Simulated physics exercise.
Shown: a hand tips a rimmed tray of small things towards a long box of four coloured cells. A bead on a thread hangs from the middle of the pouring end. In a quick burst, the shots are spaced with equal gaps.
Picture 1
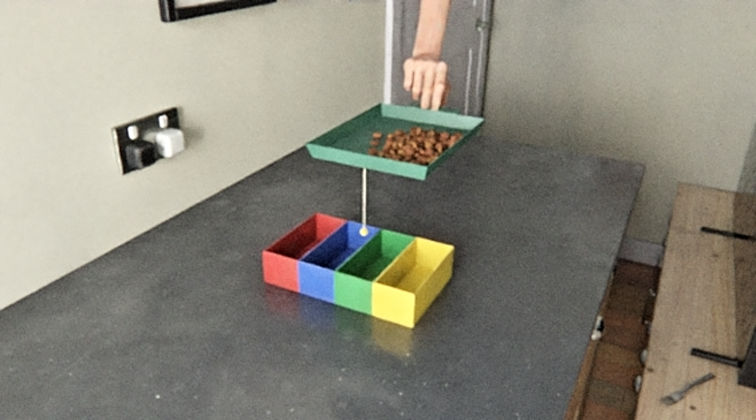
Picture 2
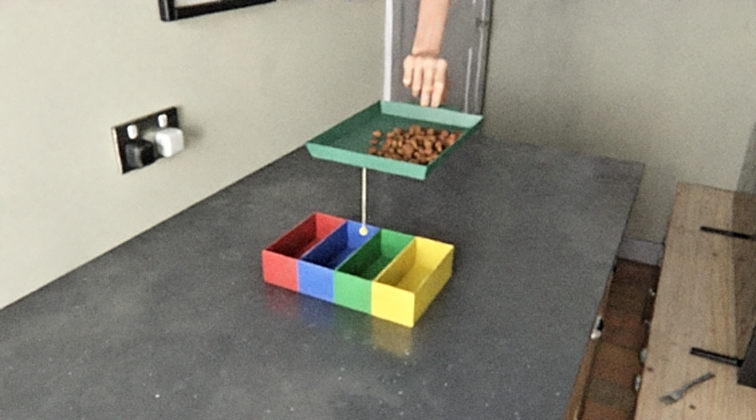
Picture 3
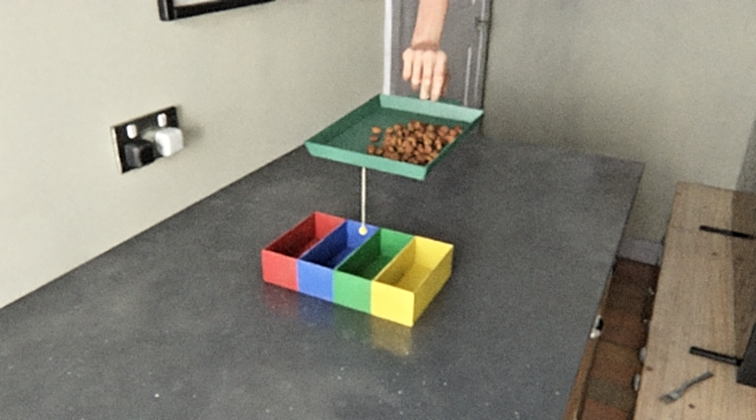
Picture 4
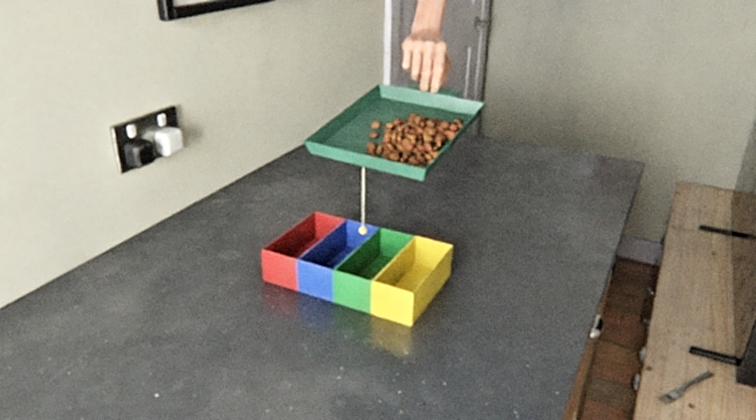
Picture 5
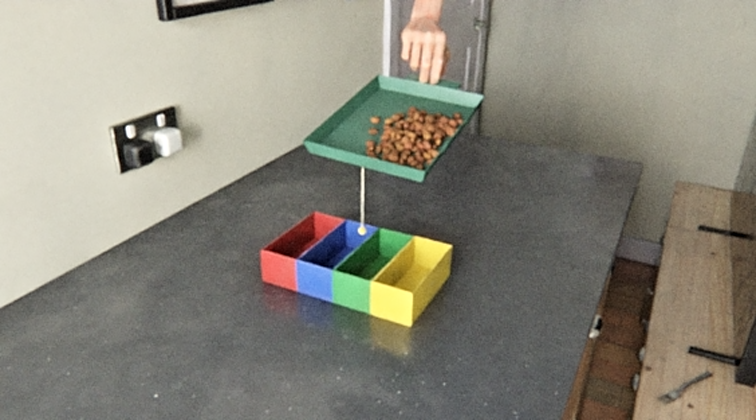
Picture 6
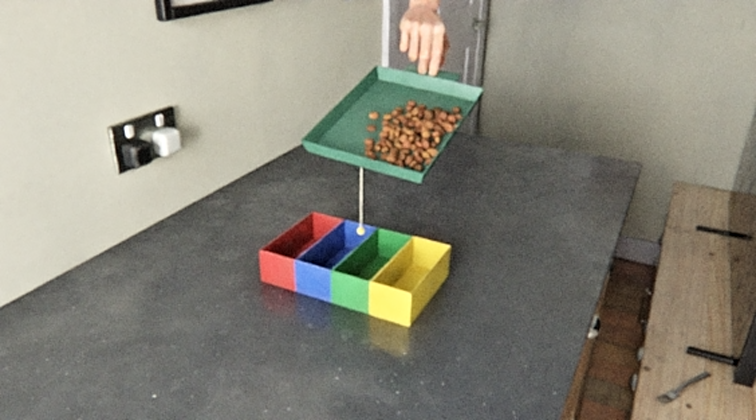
A green tray of brown dog kibble slowly tilted, its back edge rising near a hand and its right front corner dipping slightly, above a box with red, blue, green and yellow cells.
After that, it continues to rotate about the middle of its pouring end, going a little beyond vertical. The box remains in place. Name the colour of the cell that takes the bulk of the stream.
Yellow.
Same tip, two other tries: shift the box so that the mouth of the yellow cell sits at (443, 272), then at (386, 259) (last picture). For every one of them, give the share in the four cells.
In turn about 100 and about 60 percent.
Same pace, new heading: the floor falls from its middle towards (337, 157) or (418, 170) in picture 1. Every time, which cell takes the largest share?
First aim: Red. Second aim: The cell in yellow.
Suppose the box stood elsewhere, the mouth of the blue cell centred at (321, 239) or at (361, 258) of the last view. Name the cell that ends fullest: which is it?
Yellow, then the green one.
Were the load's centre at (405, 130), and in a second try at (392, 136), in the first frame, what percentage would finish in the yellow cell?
First case: Around 60 %; second case: Around 50 %.
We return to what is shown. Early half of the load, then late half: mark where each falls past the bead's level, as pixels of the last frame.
First close to (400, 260), next close to (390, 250).
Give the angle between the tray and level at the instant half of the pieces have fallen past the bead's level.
90°, roughly.
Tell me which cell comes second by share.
Rank 2: The green cell.
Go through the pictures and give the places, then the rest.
Corners of the pouring end near (312, 143) and (424, 165), level; middle of the load near (418, 149), bits of dog kibble; bead on its thread near (364, 232); red cell near (281, 268); blue cell near (316, 279); green cell near (354, 290); yellow cell near (393, 302), in the first frame.
Corners of the pouring end near (312, 142) and (424, 164), level; middle of the load near (417, 148), in the second frame.
Corners of the pouring end near (311, 141) and (423, 165), tipped barely, lowest at the right corner; middle of the load near (417, 145), in the third frame.
Corners of the pouring end near (310, 140) and (423, 166), tipped a little, lowest at the right corner; middle of the load near (417, 142), in the fourth frame.
Corners of the pouring end near (309, 139) and (422, 168), tipped a little, lowest at the right corner; middle of the load near (416, 139), in the fifth frame.
Corners of the pouring end near (307, 139) and (421, 170), tipped clearly, lowest at the right corner; middle of the load near (415, 137); red cell near (278, 267); blue cell near (313, 278); green cell near (351, 289); yellow cell near (390, 301), in the sixth frame.
Shortly afterwards, tray tipped steeply; all but a few on the tray; only a few falling or outside the box.
Next, tray tipped right over; a little on the tray; near half in the yellow cell; near a quarter in the green cell; only a few in the blue cell; near a quarter falling or outside the box.
Some moments later, tray tipped past a quarter turn; near two thirds in the yellow cell; near a third in the green cell; only a few in the blue cell; a little falling or outside the box.
In the end, tray tipped past a quarter turn; near two thirds in the yellow cell; near a third in the green cell; only a few in the blue cell; none at all in the red cell; a little outside the box.
